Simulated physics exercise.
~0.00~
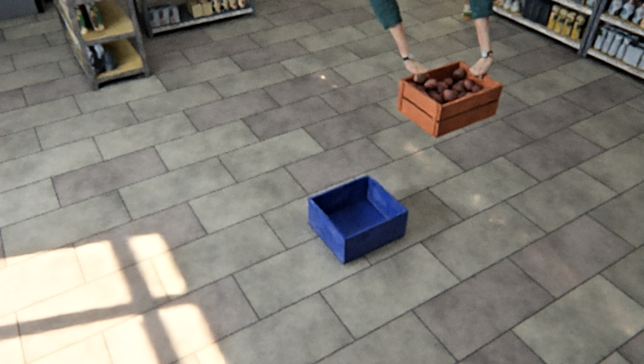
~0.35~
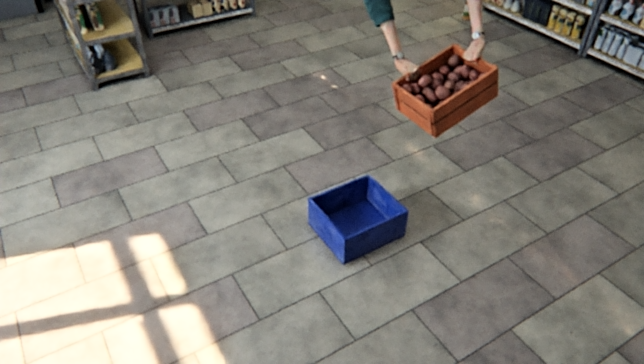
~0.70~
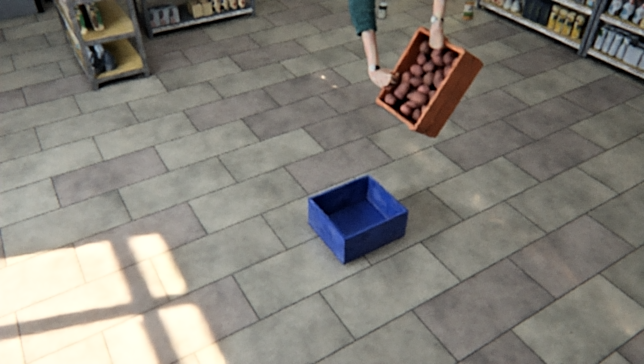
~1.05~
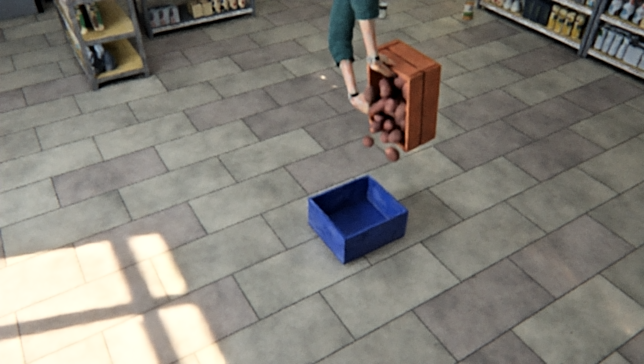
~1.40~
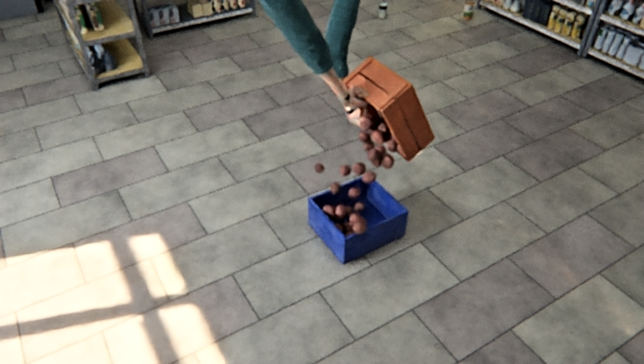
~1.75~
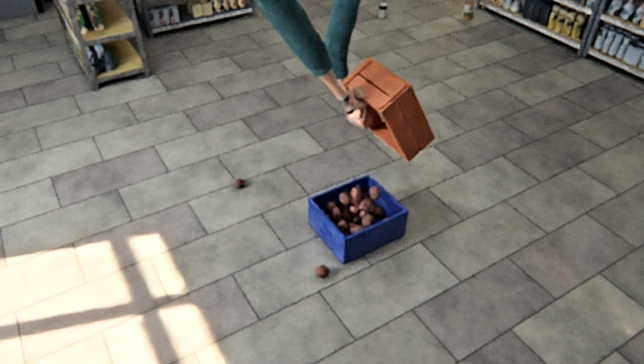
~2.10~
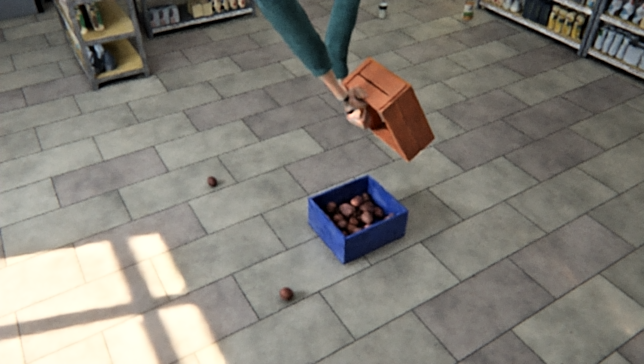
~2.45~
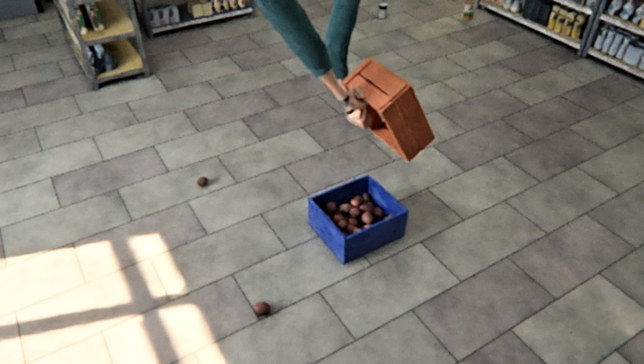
The clip opens on a grey tiled floor between shelves, where two hands hold an orange tote of red potatoes in the air above and to the right of an empty blue basket. The hands raise the tote slightly and begin to tilt it, turning it steeply onto its side. Potatoes start to spill over the edge, then pour in a stream down into the basket. As the tote empties, two potatoes roll away to the left across the tiles. They slow down and end apart on the floor, while the rest lie heaped inside the basket beneath the still-tipped tote.
